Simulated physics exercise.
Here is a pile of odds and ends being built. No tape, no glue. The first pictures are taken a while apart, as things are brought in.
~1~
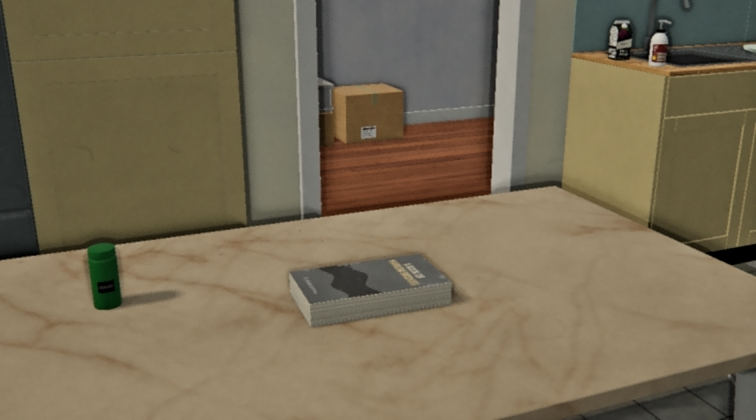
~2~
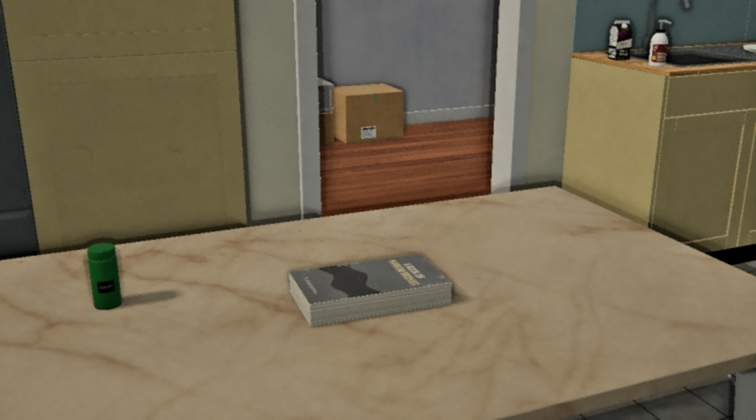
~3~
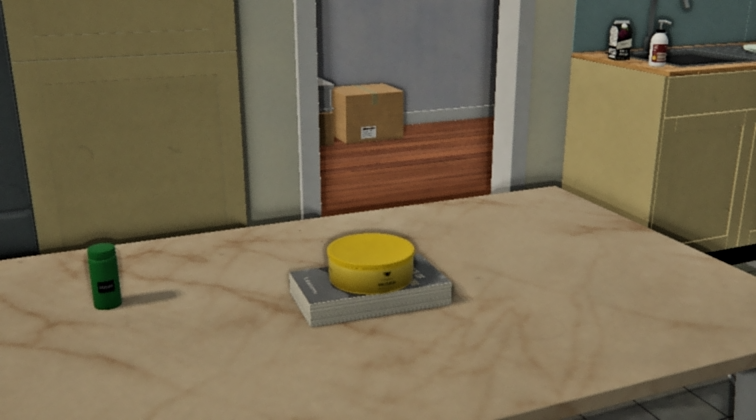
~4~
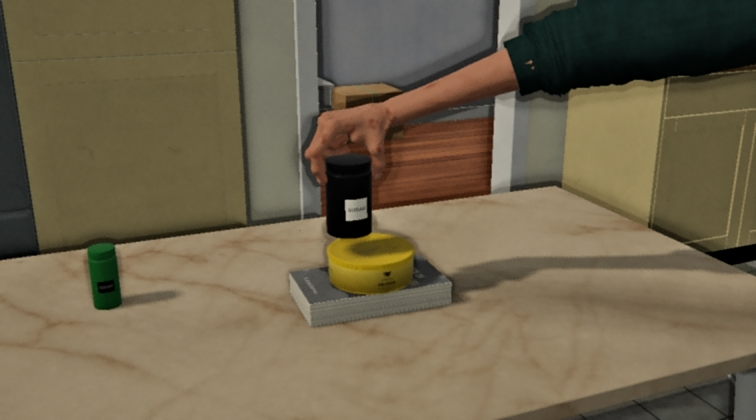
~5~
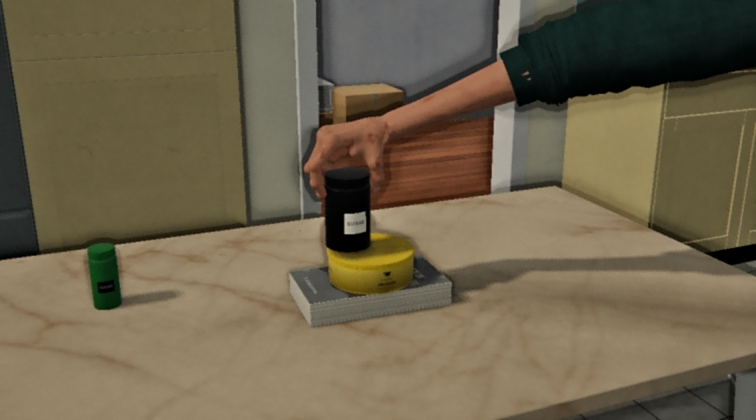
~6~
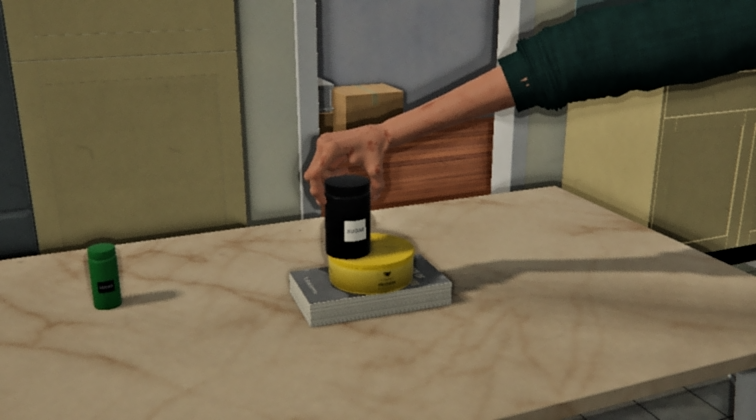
On a marble table, a yellow tub appears on a book and a hand lowers a black jar onto it.
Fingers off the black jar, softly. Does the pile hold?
Outcome: The pile holds.
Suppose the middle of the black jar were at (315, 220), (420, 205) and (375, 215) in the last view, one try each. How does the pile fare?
First, it gives way; second, it gives way; third, it holds.
Then, 0.80 s past the last view, nothing moves.
Then, 1.80 s past the last view, black jar resting near (348, 217).
Finally, all 4 still in place. Final places as the last picture's camera would see them, black jar near (348, 217). The pile keeps its balance.
